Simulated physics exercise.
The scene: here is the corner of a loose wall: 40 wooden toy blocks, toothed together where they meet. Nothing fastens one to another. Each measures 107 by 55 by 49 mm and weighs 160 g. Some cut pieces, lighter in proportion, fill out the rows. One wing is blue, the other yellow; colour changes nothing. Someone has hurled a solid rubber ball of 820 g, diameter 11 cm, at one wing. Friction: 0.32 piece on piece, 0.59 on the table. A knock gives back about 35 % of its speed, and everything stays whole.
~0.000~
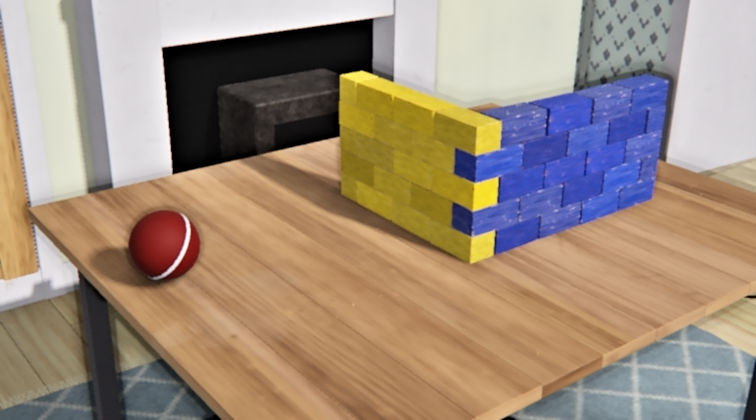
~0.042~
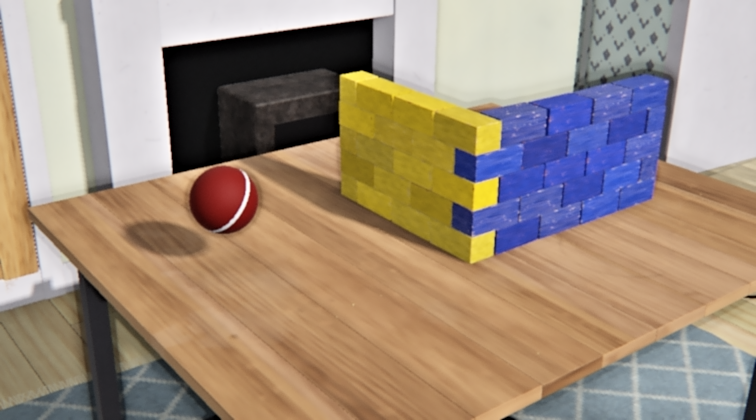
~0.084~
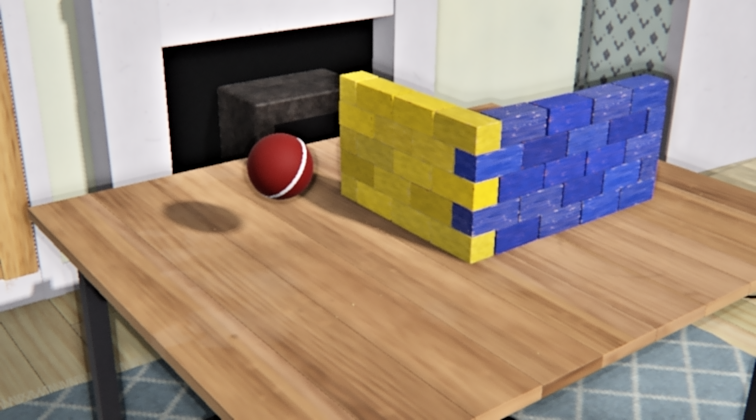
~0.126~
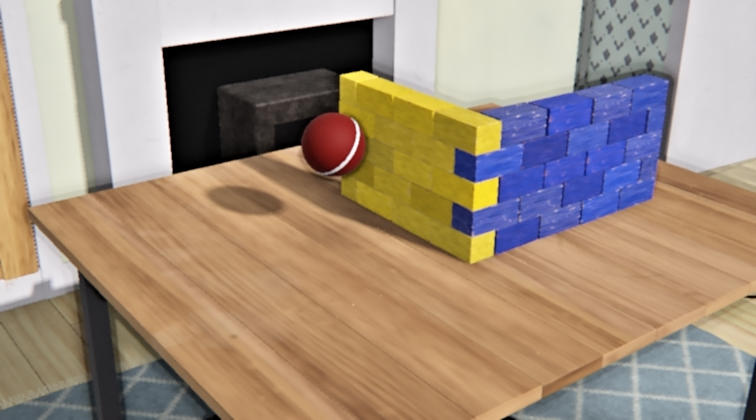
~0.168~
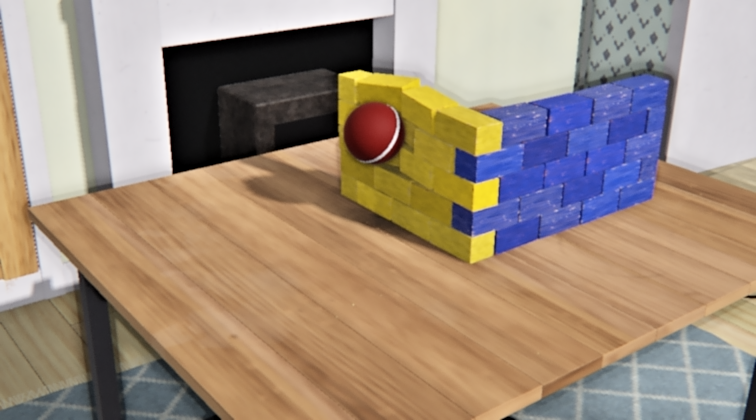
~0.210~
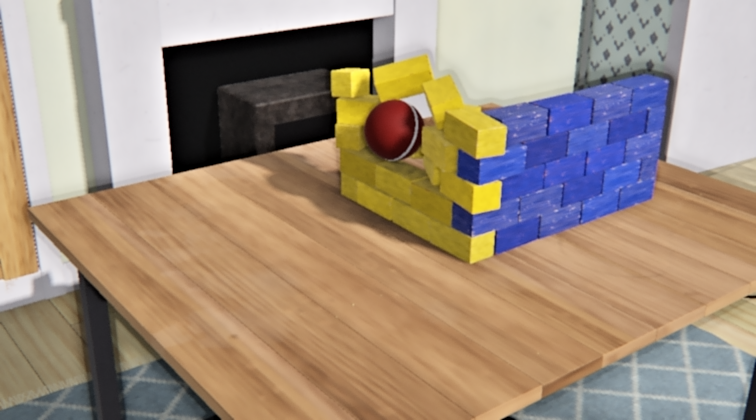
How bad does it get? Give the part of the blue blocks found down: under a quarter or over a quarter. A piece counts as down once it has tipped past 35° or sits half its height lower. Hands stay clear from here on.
Fewer than one in four of them.
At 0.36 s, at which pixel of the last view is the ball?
Around (460, 148).
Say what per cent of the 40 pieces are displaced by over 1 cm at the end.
It is 35 per cent.
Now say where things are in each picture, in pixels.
In the first picture (each place is the centre of the face we see best), ball (165, 245) 39 cm from contact, 3.0 m/s; top blue block (524, 128); top yellow block (454, 133); all as stacked.
In the second picture, ball (224, 200) 28 cm from contact, 2.8 m/s; top blue block (524, 128).
In the third picture, ball (280, 167) 17 cm from contact, 2.7 m/s; top blue block (524, 128).
In the fourth picture, ball (333, 145) 6 cm from contact, 2.6 m/s; top blue block (524, 128).
In the fifth picture, ball (374, 133) after contact, 1.2 m/s; top blue block (524, 129); steepest lean 8°, the block at (388, 80); 7 have shifted.
In the sixth picture, ball (394, 130) after contact, 1.1 m/s; top blue block (525, 128); top yellow block (460, 134) moved 19 mm; steepest lean 25°, the block at (401, 69); 13 have shifted.
By 0.36 s, ball still moving; none of the 22 blue blocks down (9 of 40 in all colours); top blue block unmoved; top yellow block moved 36 mm.
By 0.70 s, ball still moving; none of the 22 blue blocks down (10 of 40 in all colours); top blue block moved 4 mm; top yellow block moved 36 mm.
When it is over (1.5 s), ball rolling away; none of the 22 blue blocks down (10 of 40 in all colours); top blue block moved 4 mm; top yellow block moved 36 mm. That is 0 per cent. In pixels of the last frame, middles, top blue block near (515, 124), top yellow block near (478, 137).
